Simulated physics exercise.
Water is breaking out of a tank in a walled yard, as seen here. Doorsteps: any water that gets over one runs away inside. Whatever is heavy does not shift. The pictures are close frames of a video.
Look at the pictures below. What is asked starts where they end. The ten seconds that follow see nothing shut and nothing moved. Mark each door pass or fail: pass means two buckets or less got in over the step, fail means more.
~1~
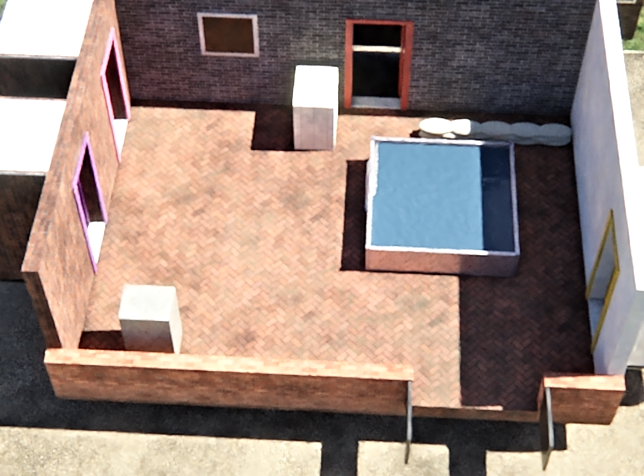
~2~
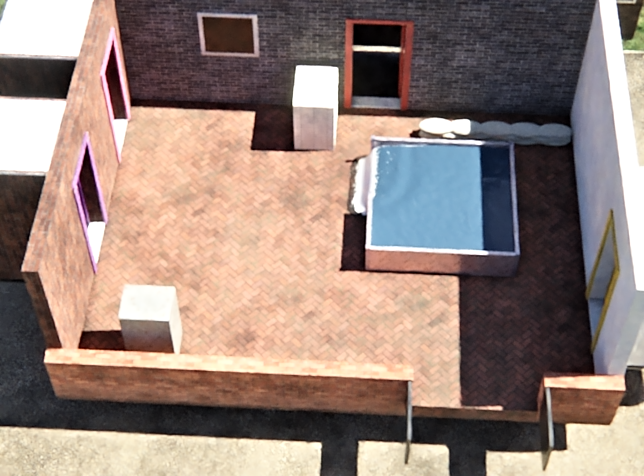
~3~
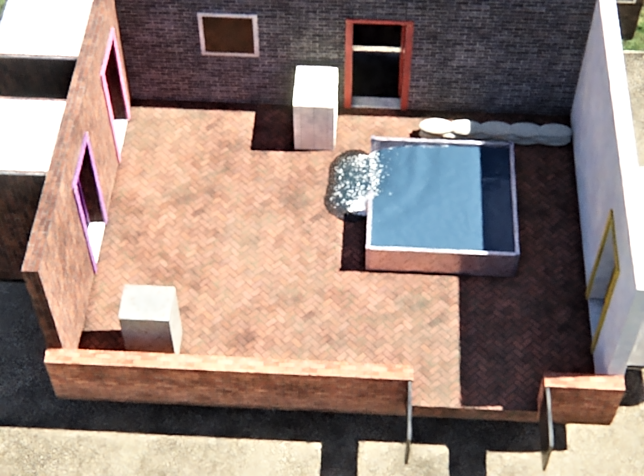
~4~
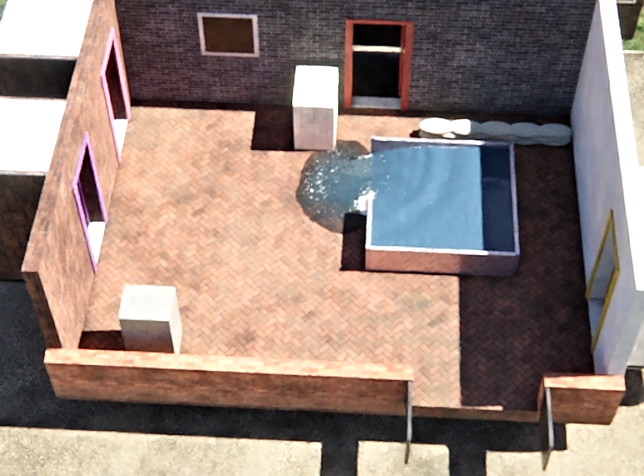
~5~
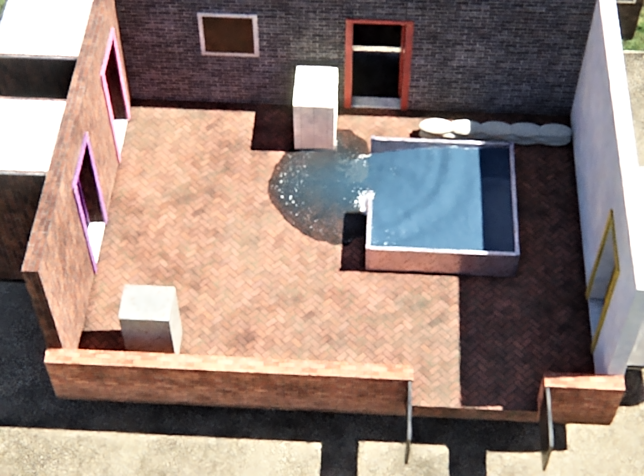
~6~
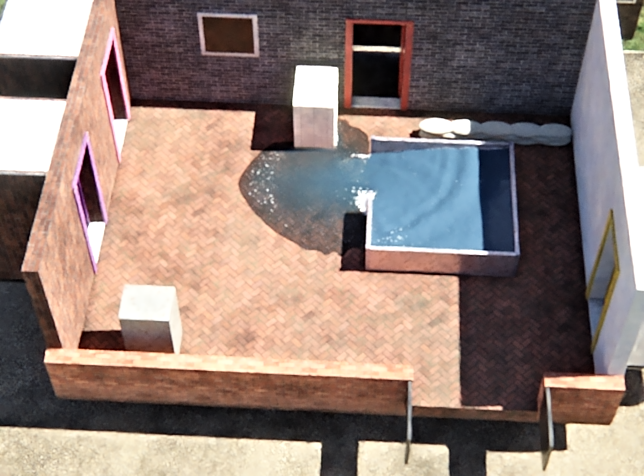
Purple door - fail, red door - fail, pink door - fail, yellow door - pass.
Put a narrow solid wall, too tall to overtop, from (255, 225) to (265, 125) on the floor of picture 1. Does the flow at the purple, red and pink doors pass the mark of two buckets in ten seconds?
The purple one falls short, the red one tops the limit and the pink one tops the limit.
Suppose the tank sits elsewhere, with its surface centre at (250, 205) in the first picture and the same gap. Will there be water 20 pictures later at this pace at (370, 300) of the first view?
Unflooded.
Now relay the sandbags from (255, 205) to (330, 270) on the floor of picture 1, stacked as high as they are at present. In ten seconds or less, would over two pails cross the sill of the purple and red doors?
Well, purple doesn't reach the limit and red surpasses the limit.
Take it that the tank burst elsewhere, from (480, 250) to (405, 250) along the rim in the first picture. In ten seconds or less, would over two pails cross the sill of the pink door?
Pink door remains below.
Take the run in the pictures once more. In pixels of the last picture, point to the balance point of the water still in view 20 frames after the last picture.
At roughly (339, 205).
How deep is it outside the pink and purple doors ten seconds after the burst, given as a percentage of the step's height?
Some 250 percent, then some 130 percent.
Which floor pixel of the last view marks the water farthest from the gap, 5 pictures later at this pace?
Roughly at (140, 163).
A moment on, water covers 20 % of the floor; the purple door not reached, the red door not reached, the pink door not reached, the yellow door not reached.
Next, water covers 35 % of the floor; the purple door not reached, the red door under two buckets in, the pink door under two buckets in, the yellow door not reached.
Then, water covers 40 % of the floor; the purple door under two buckets in, the red door over two buckets in, the pink door far over two buckets in, the yellow door not reached.
Later, water covers 50 % of the floor; the purple door over two buckets in, the red door over two buckets in, the pink door far over two buckets in, the yellow door not reached.
In the end, water covers 75 % of the floor; the purple door over two buckets in, the red door over two buckets in, the pink door far over two buckets in, the yellow door not reached.
